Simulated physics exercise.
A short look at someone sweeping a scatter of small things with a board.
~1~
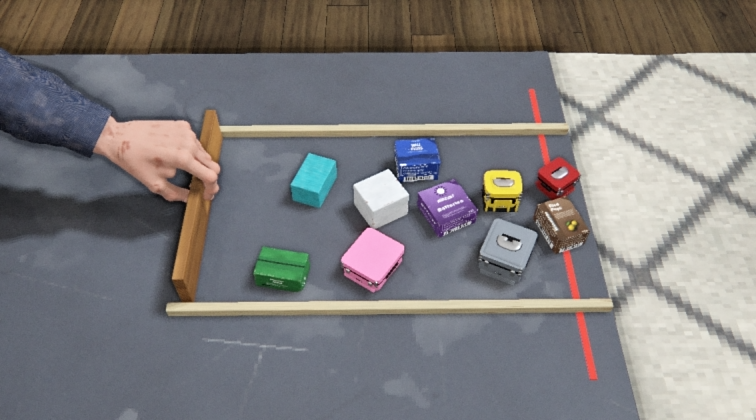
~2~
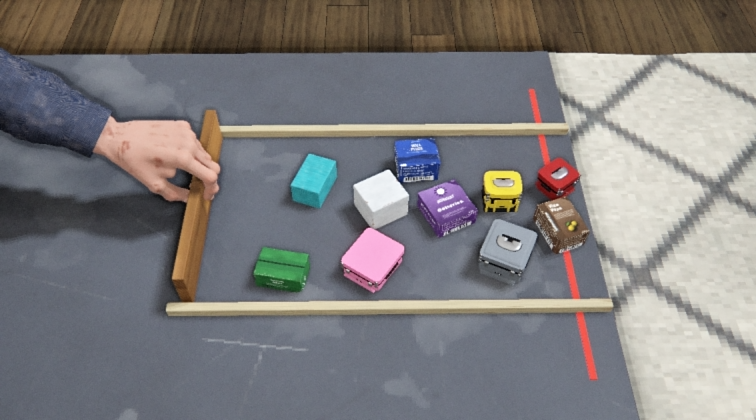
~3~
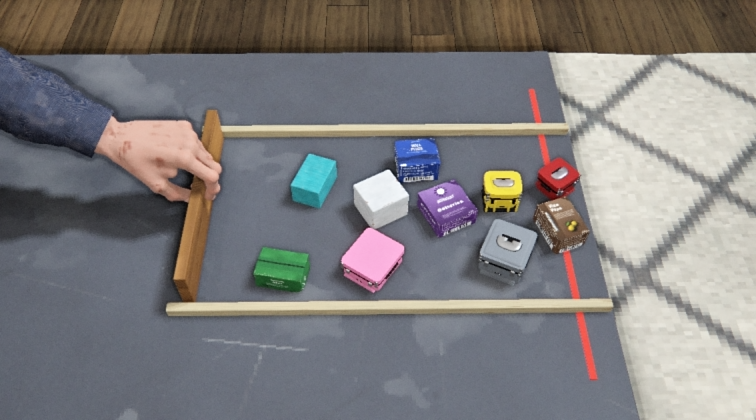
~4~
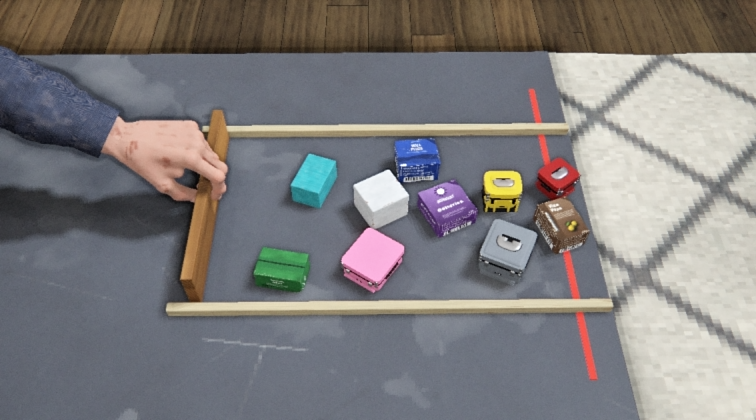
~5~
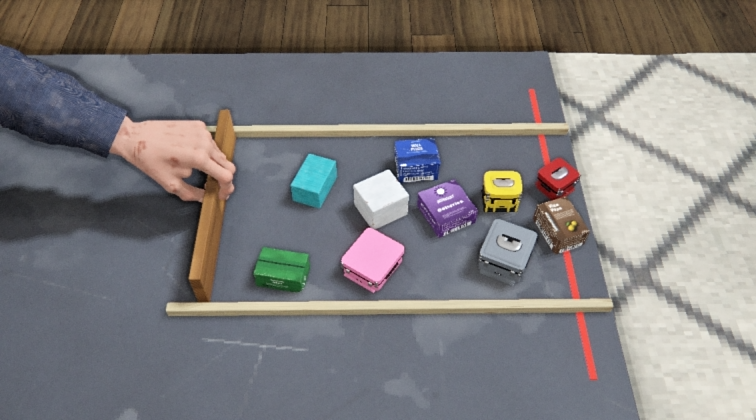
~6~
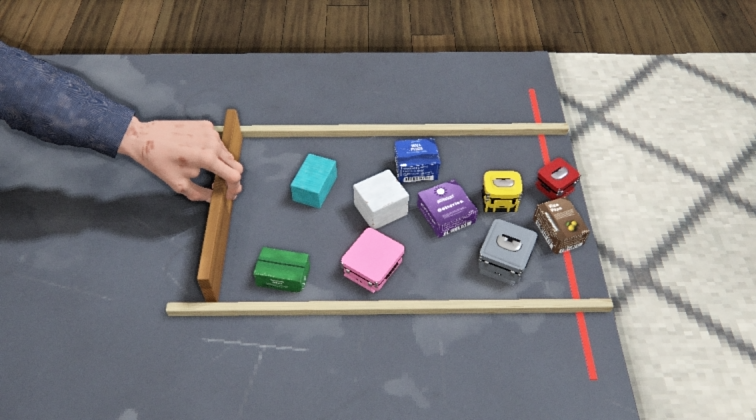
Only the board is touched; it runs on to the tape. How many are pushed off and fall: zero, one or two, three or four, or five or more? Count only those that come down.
As it turns out, the number that fall off is five or more.
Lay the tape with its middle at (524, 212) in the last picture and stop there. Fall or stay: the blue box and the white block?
The blue box survives; the white block stays on.
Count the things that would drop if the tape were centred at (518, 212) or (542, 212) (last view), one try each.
Down on the floor: 4 and 7.
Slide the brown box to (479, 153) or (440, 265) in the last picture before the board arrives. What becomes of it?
In that order, it falls; tumbles off.
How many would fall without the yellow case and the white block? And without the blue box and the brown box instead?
Fallen: 5, and 5 in the other try.
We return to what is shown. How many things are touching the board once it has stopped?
It touches 3.
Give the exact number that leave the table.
In all, 7 of them.
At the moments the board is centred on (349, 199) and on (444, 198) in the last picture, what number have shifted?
4 and 10.
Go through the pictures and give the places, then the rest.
In the first frame, red case (557, 181); brown box (561, 225); yellow case (501, 191); board (200, 200); tape (558, 212).
In the second frame, brown box (561, 225); board (200, 200).
In the third frame, yellow case (501, 191); purple box (447, 208).
In the fourth frame, red case (557, 181); white block (381, 200).
In the fifth frame, brown box (561, 225); turquoise block (314, 181).
In the sixth frame, red case (557, 181); brown box (561, 225); yellow case (501, 191); board (223, 200); tape (558, 212).
Early on, none off yet; red case at rest near (557, 181); brown box at rest near (561, 225); yellow case at rest near (501, 191).
Finally, the number that fall off is five or more; lost, pink case, blue box, purple box, grey case, yellow case, brown box and red case.
